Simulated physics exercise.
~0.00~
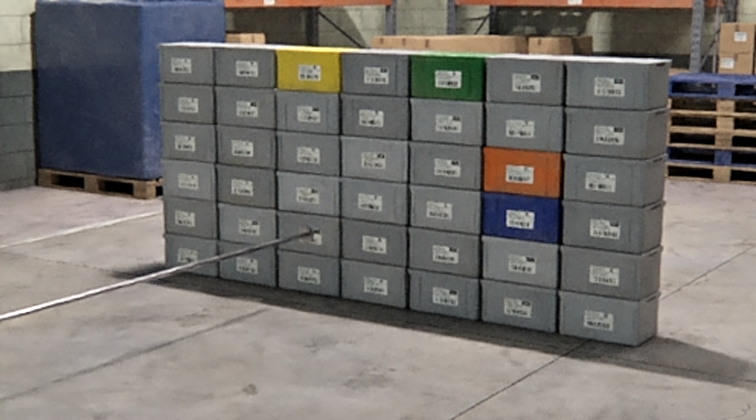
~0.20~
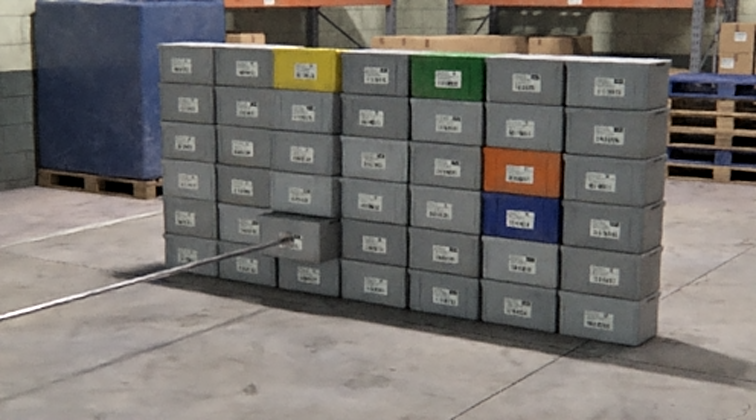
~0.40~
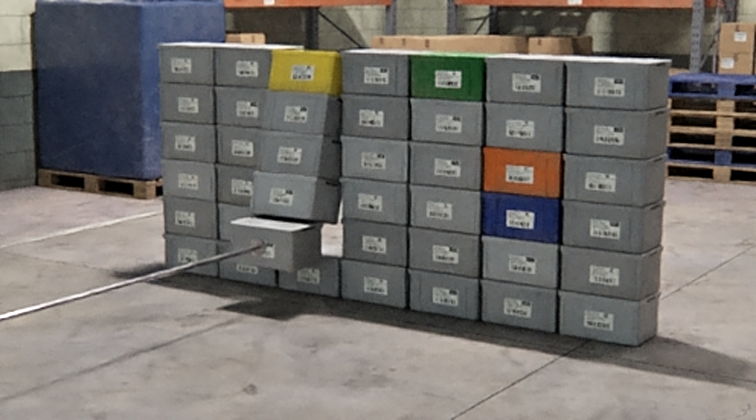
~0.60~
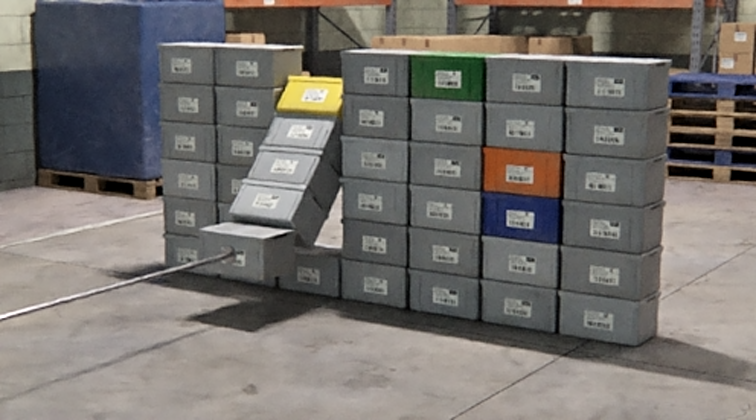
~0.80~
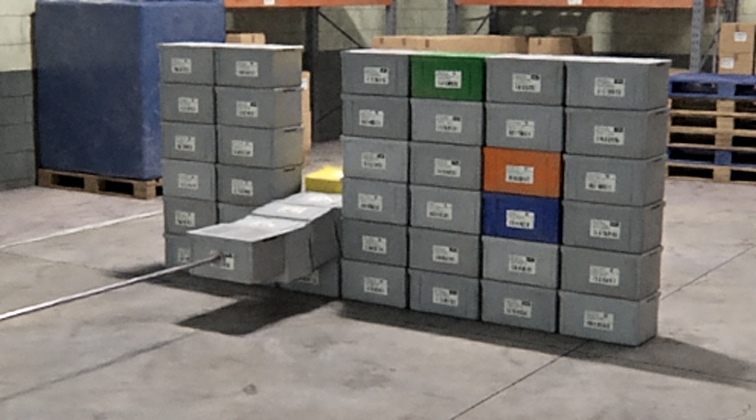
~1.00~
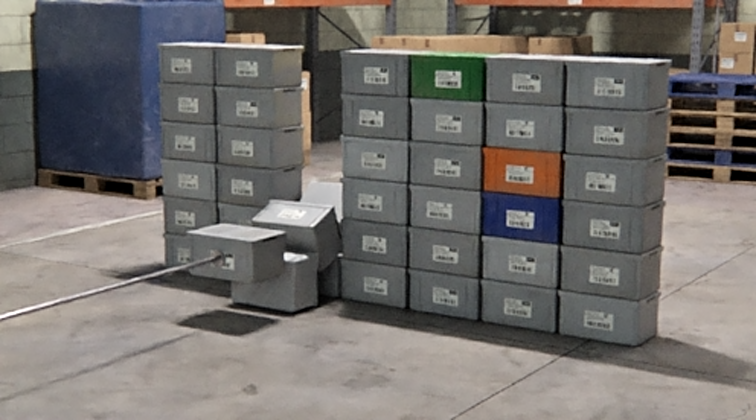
We see a rod draw a gray tote leftward out of a wall of stacked totes, and the column above it, topped by a yellow tote, tilts and collapses into the gap. The columns on both sides remain standing, with the green, orange and blue totes in place.
